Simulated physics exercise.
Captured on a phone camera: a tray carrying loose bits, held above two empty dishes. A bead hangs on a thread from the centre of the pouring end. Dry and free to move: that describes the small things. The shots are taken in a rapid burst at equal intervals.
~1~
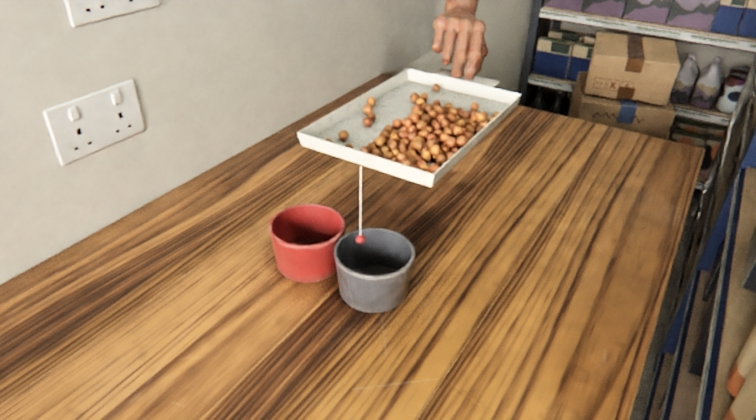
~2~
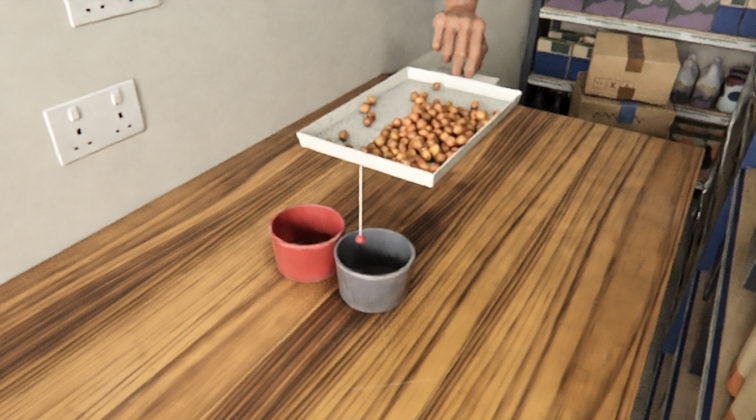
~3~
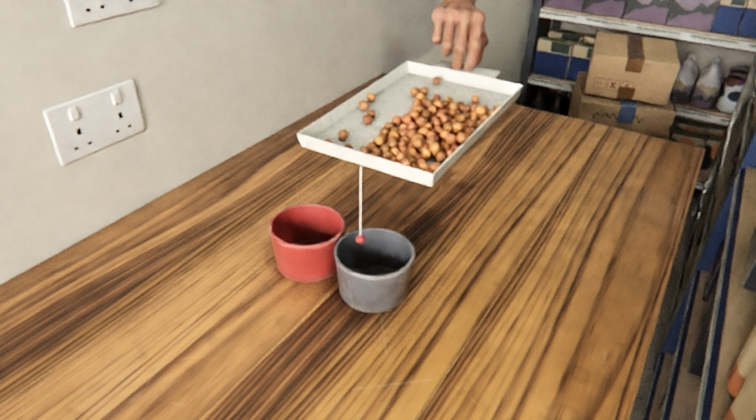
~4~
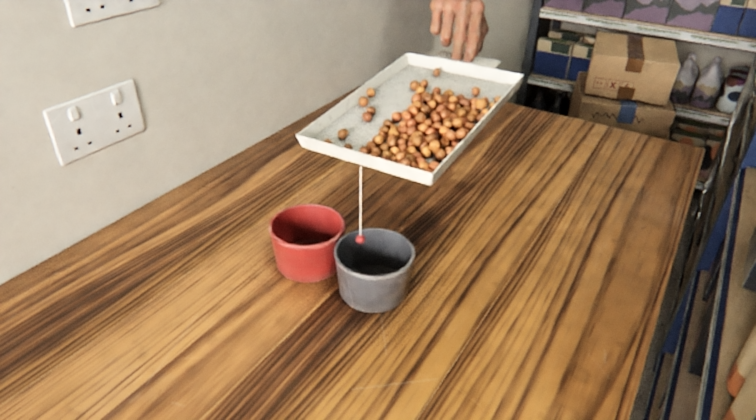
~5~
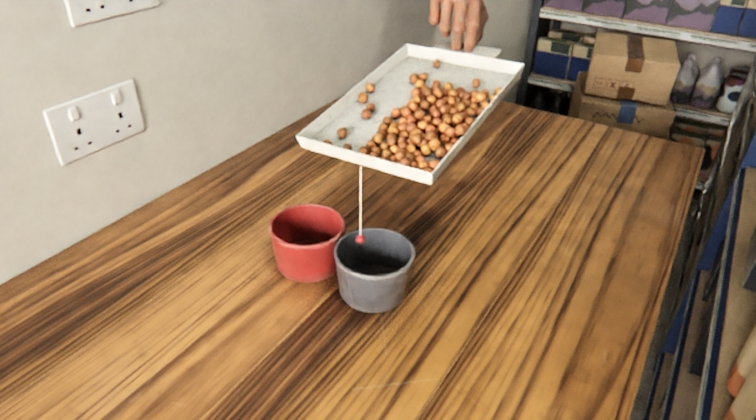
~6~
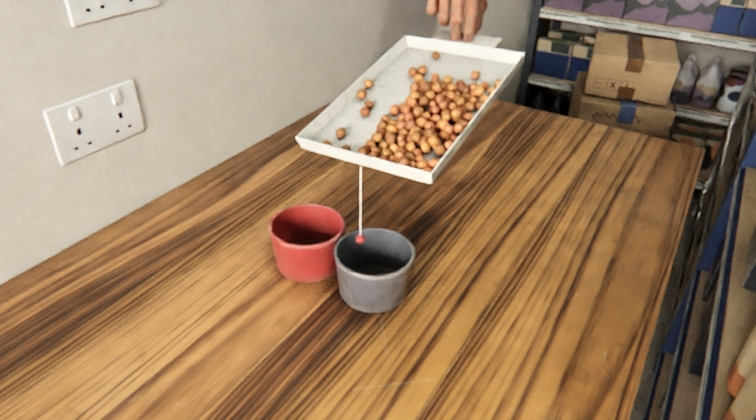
A white tray of hazelnuts, held by a hand at its far end, slowly tilted as the hand raised that end, while the red and grey dishes below stayed empty and still.
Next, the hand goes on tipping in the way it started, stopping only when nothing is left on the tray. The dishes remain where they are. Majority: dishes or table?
The catch is short of half the load.
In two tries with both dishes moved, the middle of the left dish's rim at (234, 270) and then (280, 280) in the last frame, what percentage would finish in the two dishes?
First placement: Some 20 %; second placement: Some 50 %.
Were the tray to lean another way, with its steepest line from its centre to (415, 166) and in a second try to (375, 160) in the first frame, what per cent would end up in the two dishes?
You'd see roughly 10 per cent the first time and 0 per cent the second.
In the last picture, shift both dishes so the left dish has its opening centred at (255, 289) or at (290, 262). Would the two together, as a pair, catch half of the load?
At place one the minor share; at place two the bulk.
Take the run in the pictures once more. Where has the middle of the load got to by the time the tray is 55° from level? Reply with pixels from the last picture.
Around (377, 125).
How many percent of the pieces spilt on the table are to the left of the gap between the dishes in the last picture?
I'd put it at close to 80 per cent.
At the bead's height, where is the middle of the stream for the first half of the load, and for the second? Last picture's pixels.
Around (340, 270) at first; around (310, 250) after that.
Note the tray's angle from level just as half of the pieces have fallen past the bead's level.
That would be about 110 degrees from level.
Just after the last frame, tray tipped steeply; almost all on the tray; just a few outside both; about a tenth in the air.
A moment on, tray tipped right over; the larger part on the tray; just a few in the left dish; about a tenth outside both.
Further on, tray tipped past a quarter turn; just a few in the right dish; about a tenth in the left dish; almost all outside both.
When it is over, tray tipped past a quarter turn; just a few in the right dish; about a tenth in the left dish; almost all outside both.
